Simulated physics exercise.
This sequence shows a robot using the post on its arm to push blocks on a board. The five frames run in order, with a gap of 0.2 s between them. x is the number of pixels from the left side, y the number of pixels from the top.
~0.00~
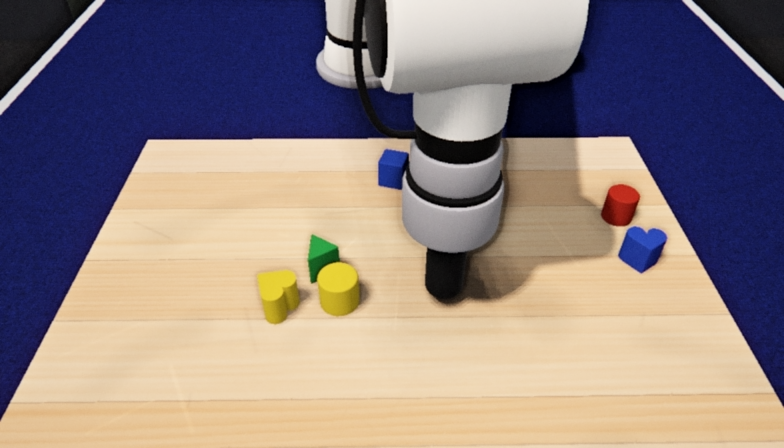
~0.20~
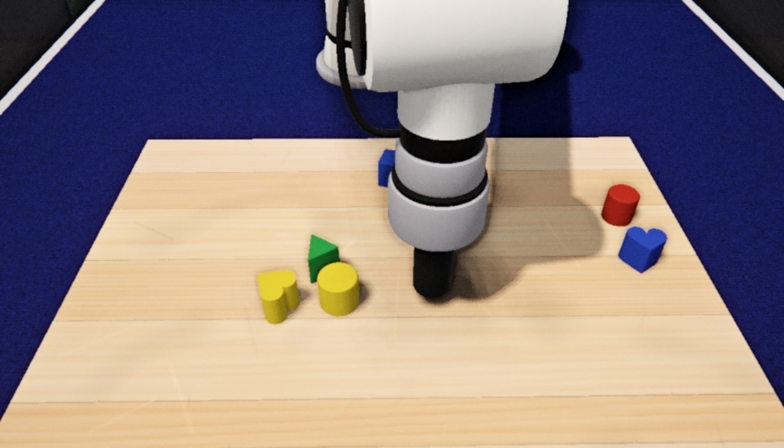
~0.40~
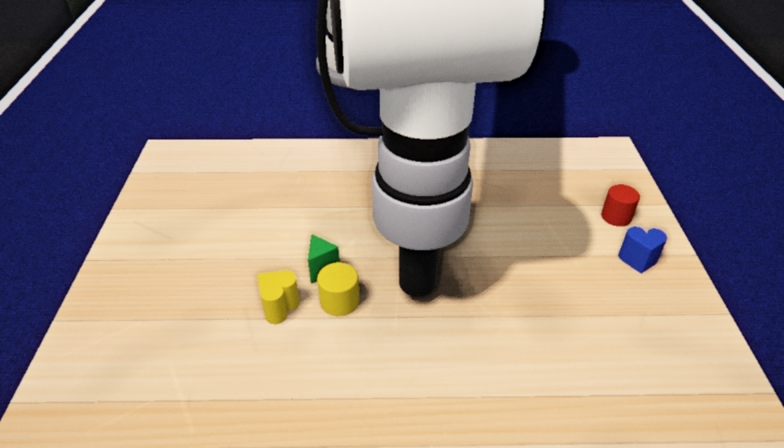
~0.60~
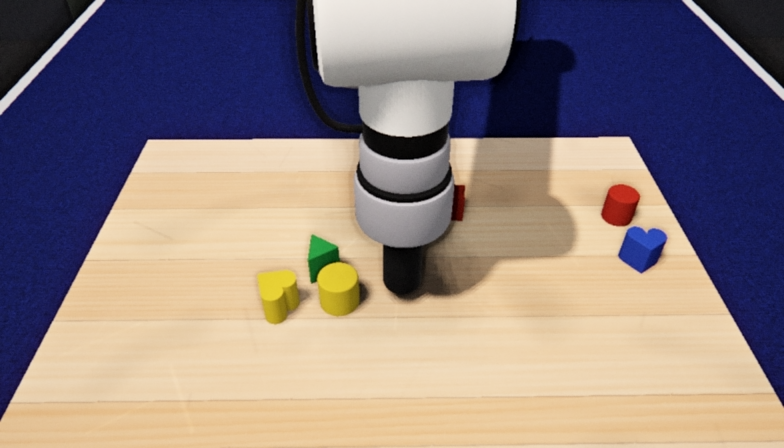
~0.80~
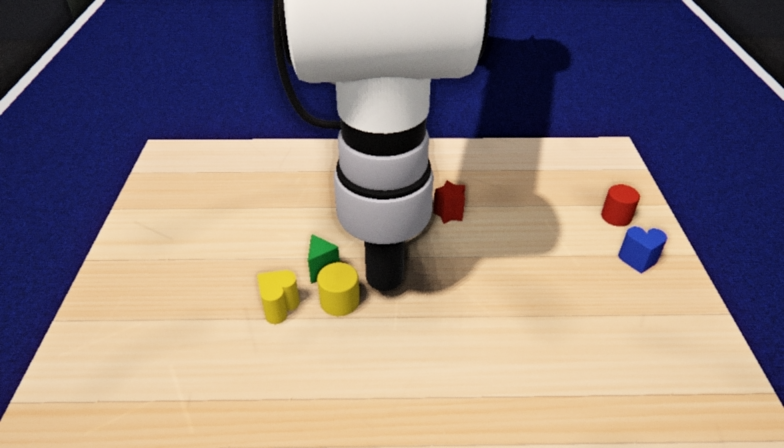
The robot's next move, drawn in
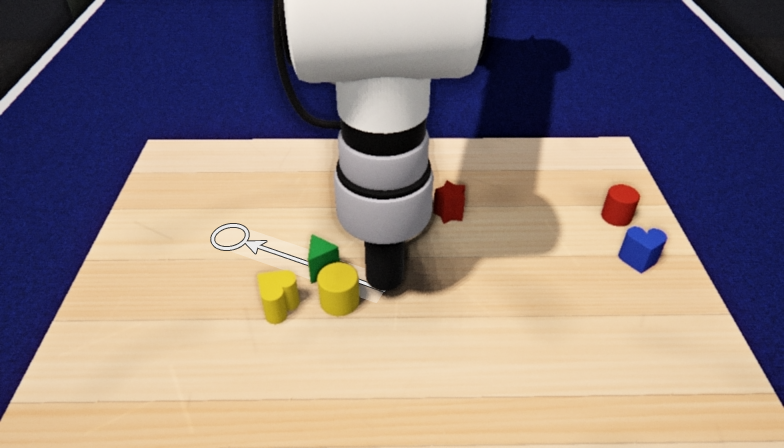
The robot arm slides its black post left across the board toward the yellow cylinder.
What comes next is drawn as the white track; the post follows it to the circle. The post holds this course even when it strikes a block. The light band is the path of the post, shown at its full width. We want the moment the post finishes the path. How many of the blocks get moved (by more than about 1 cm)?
Two blocks move more than 1 cm.
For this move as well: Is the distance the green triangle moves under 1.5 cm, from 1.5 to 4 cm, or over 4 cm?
Over 4 cm.
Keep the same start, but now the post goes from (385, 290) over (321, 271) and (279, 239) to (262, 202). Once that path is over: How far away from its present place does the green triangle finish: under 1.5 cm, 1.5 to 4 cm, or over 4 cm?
Long: Over 4 cm.
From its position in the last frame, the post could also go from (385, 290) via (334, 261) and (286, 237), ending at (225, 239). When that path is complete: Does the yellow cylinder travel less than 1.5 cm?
I expect so.
Drawn move, from (385, 290) to (230, 237).
On the path given first. One third of the way, post (329, 260); green triangle (300, 241), turned 35° anticlockwise; yellow cylinder (321, 276).
Two thirds of the way, post (276, 242); green triangle (246, 225), turned 55° anticlockwise; yellow cylinder (321, 276).
At the end, post (227, 225); yellow heart still; green triangle (196, 211), turned 65° anticlockwise; yellow cylinder (321, 276).
